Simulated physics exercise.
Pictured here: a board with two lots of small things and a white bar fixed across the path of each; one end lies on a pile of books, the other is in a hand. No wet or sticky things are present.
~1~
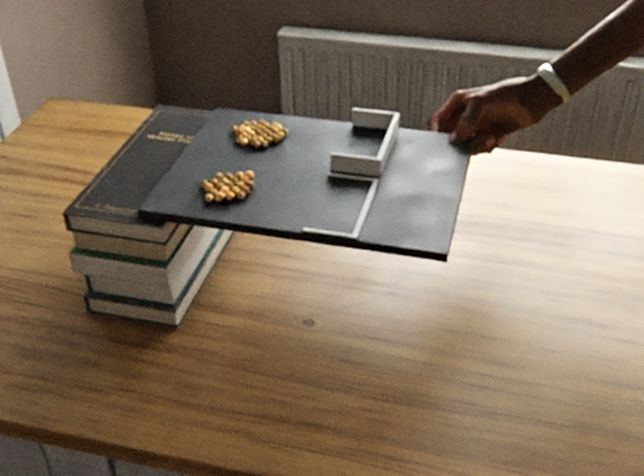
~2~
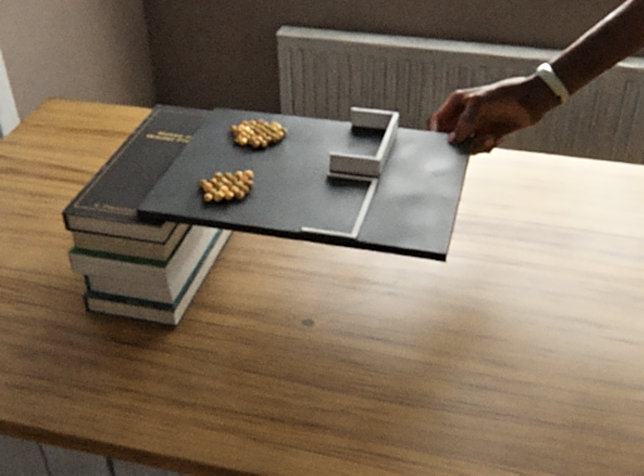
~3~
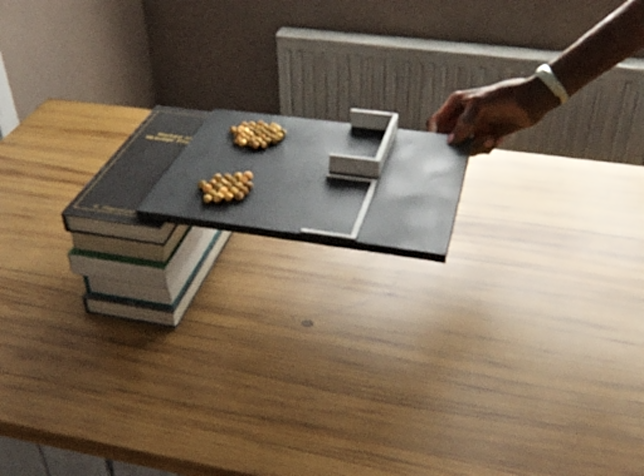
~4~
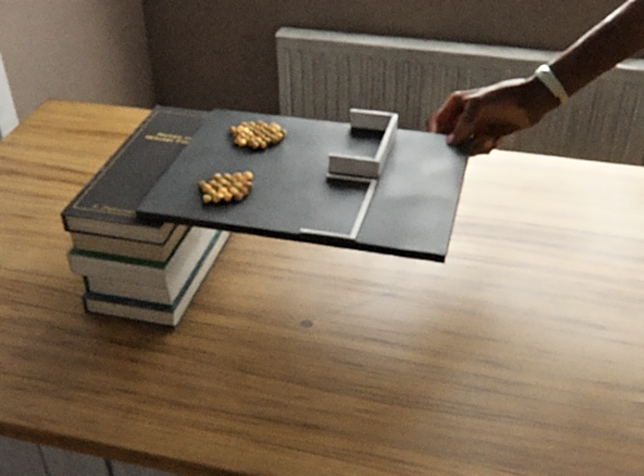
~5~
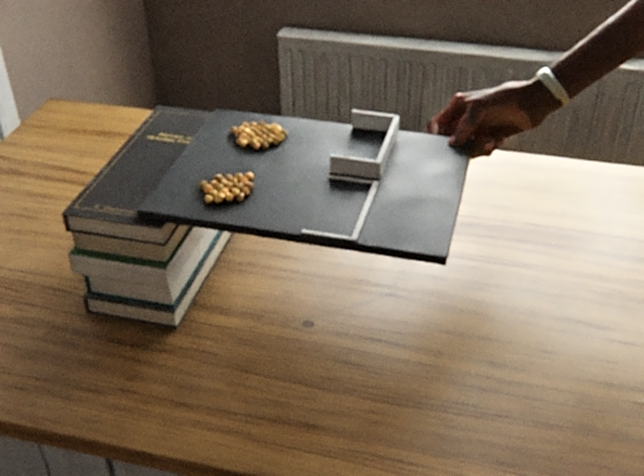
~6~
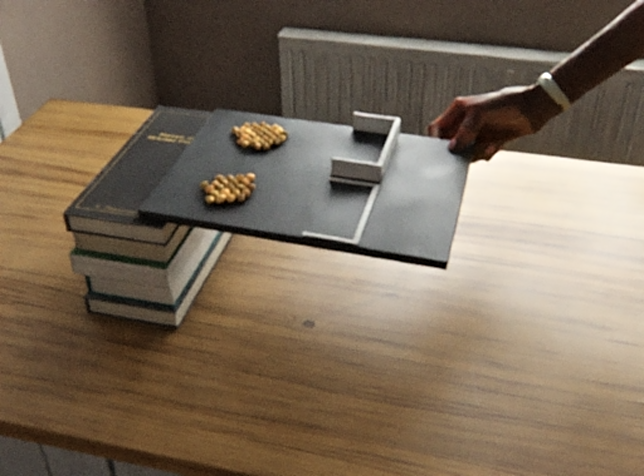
A hand holding one end of a dark board, its far end on stacked books, barely lowering it beneath two chickpea batches.
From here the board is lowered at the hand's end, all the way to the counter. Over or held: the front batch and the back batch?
My prediction: The front batch crosses. The back batch does not cross.
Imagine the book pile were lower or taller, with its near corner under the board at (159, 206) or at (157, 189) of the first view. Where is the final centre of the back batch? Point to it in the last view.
Resting centre: First ~ (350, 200), second ~ (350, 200).
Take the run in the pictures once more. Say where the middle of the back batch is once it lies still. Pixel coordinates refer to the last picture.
The middle comes to rest near (361, 212).
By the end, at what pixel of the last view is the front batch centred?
About (527, 343).
Then, 0.58 s on from there, board sloping at 17°; front batch on its way down; back batch on its way down.
Then, 1.09 s on from there, board resting at 29°; front batch the bulk past its bar; back batch has reached its bar.
Then, 1.52 s on from there, board resting at 29°; front batch all but a few past its bar; back batch has reached its bar.
In the end, board resting at 29°; front batch all but a few past its bar; back batch gathered behind its bar.
